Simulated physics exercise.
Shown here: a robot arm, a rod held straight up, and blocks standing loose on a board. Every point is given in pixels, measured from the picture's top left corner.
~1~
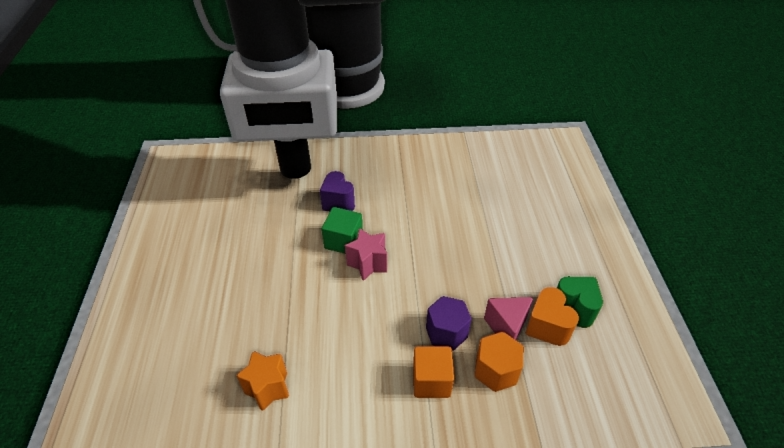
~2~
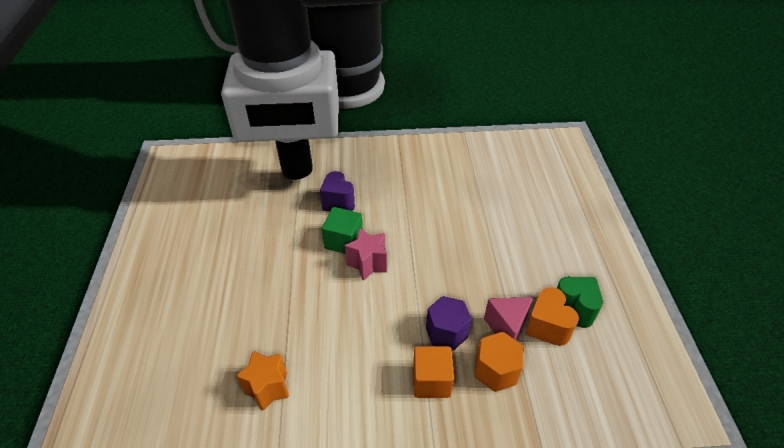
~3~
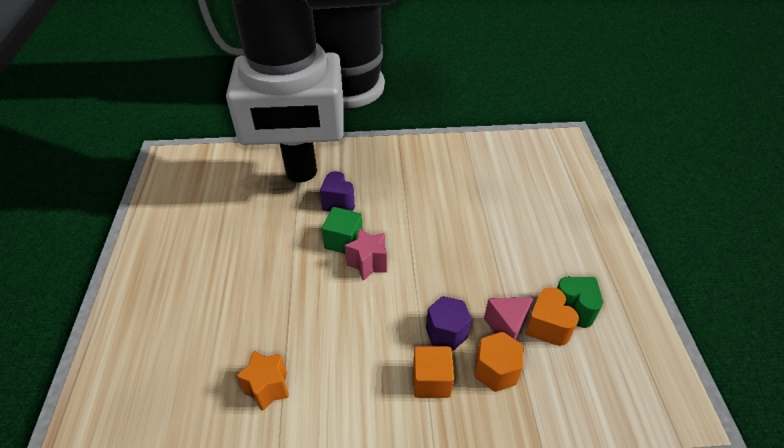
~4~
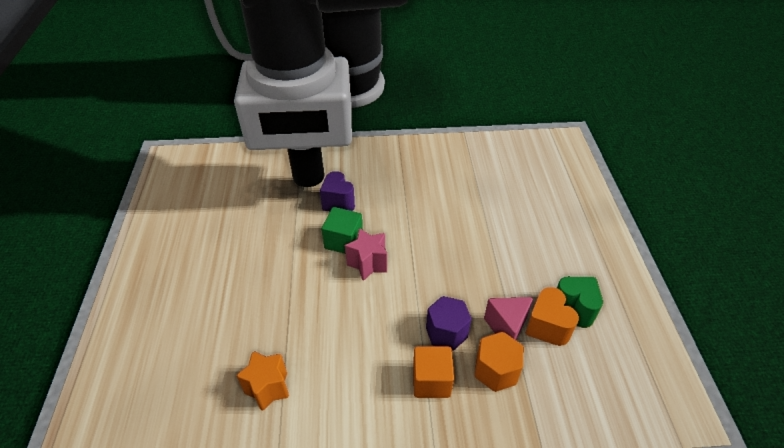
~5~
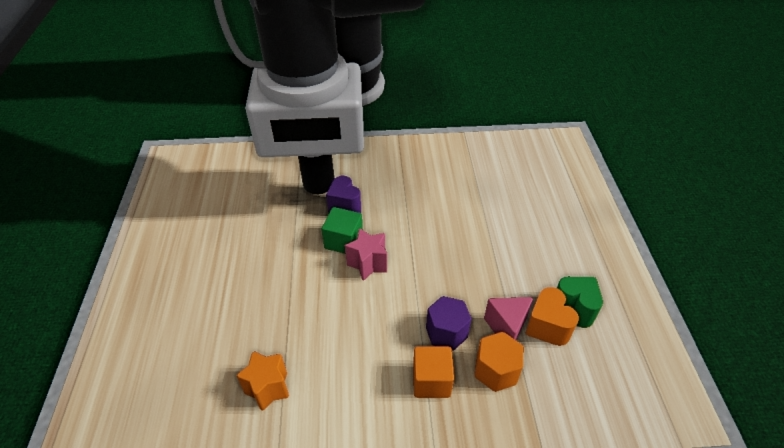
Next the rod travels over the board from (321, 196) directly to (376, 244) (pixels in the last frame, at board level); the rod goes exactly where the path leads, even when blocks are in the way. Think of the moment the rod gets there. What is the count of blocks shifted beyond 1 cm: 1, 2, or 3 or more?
Most likely three or more.
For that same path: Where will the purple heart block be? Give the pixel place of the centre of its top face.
It comes to (409, 226).
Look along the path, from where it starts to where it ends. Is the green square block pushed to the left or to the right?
Facing the way the path runs, start to end, you'll find the green square block has shifted right.
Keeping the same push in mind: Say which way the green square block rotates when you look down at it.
It twists clockwise.
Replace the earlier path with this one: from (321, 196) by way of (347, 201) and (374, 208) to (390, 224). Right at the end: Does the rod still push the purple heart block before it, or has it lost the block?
I'm fairly sure the purple heart block rides along ahead of the rod to the very end.
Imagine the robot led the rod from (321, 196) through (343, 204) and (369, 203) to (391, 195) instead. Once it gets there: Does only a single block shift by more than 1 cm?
In short: Yes.
The first path, step by step. One third of the way, rod (337, 199); purple heart block (363, 202).
Two thirds of the way, rod (356, 215); green square block (343, 231); purple heart block (386, 215); pink star-shaped block (370, 247).
At the end, rod (376, 232); green square block (342, 238), turned 20° clockwise; purple heart block (409, 226), turned 25° anticlockwise; pink star-shaped block (374, 253).
